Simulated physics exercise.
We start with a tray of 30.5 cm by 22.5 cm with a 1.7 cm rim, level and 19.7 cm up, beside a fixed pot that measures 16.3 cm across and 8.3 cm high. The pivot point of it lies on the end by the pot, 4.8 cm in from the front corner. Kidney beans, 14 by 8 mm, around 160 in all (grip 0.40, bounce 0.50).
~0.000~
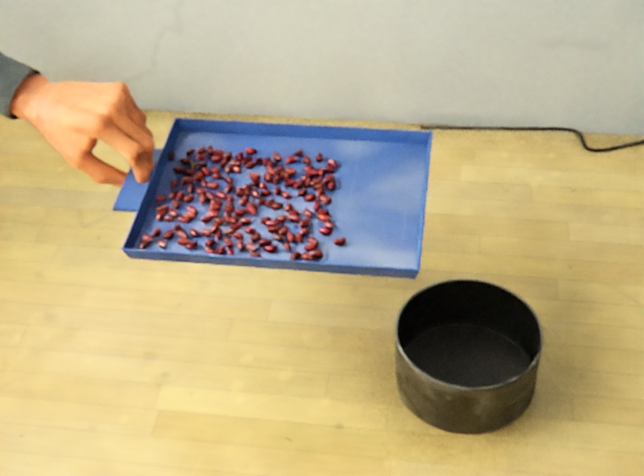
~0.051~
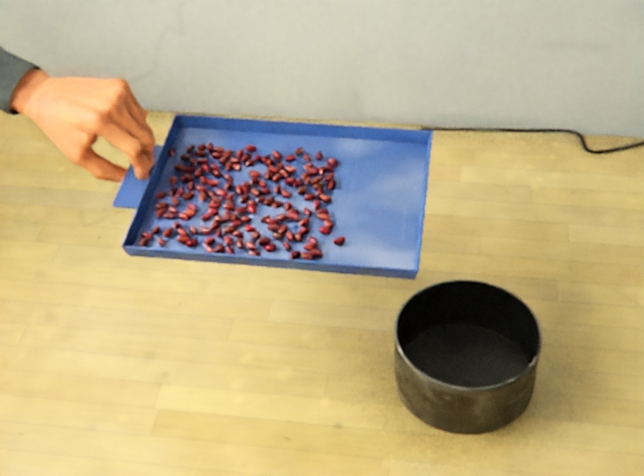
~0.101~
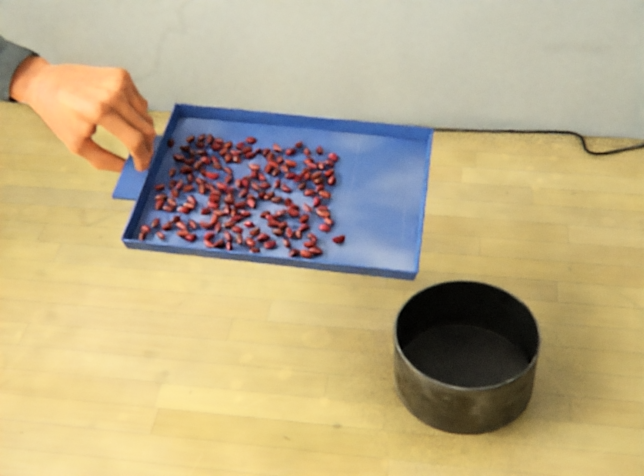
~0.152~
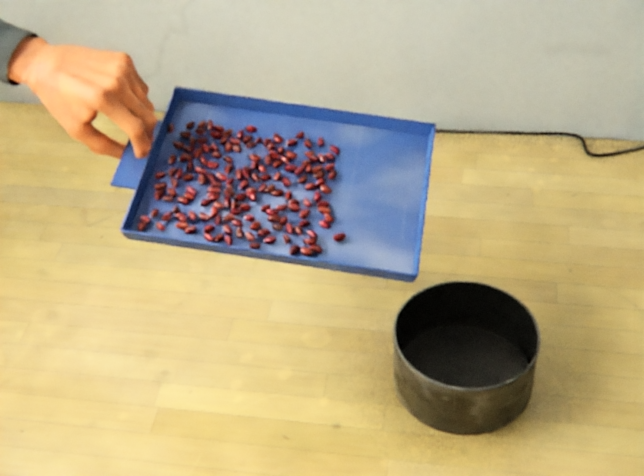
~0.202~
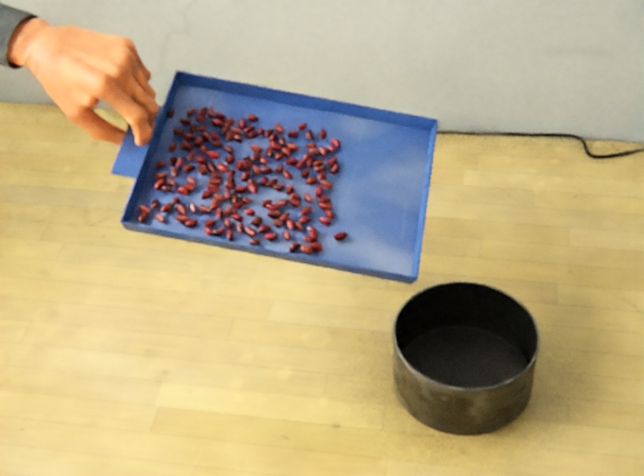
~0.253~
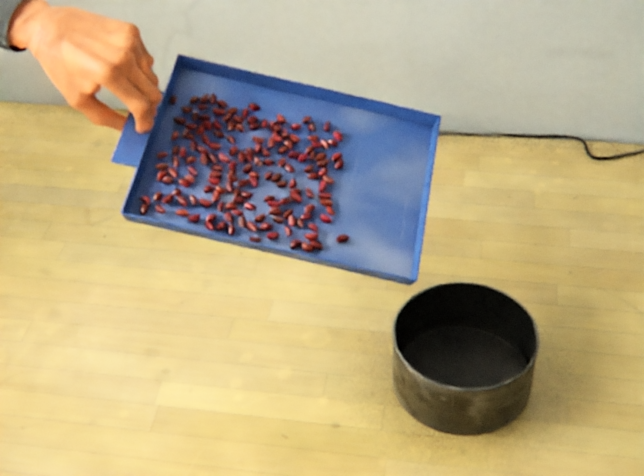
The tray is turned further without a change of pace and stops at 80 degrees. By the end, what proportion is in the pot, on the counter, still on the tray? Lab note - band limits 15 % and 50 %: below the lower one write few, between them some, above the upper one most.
Pot = most; counter = some; left on the tray = few.
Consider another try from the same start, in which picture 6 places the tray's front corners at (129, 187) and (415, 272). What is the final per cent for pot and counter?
Pot 80 % / counter 10 %.
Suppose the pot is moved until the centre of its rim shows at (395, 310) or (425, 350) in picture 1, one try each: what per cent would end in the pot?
First try around 25 %, second around 95 %.
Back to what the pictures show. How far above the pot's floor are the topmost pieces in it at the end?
2.0 cm.
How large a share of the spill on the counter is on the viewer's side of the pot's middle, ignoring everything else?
About 100 percent of the spill.
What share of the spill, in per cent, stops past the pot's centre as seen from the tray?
Share past the middle: Roughly 60 percent.
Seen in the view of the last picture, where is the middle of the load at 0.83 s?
(406, 292), roughly.
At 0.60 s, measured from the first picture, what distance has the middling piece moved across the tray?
By then it sits near 9 cm from where it began.
After 0.60 s, tilt 48 degrees; the tray holds 100 %, the pot 0 %.
Then, at 0.83 s, tilt 68 degrees; the tray holds 60 %, the pot 5 %.
After 1.17 s, tilt 80 degrees; the tray holds 5 %, the pot 65 %.
By 2.2 s all is still; pot 70 %, counter 25 %, tray 5 %.
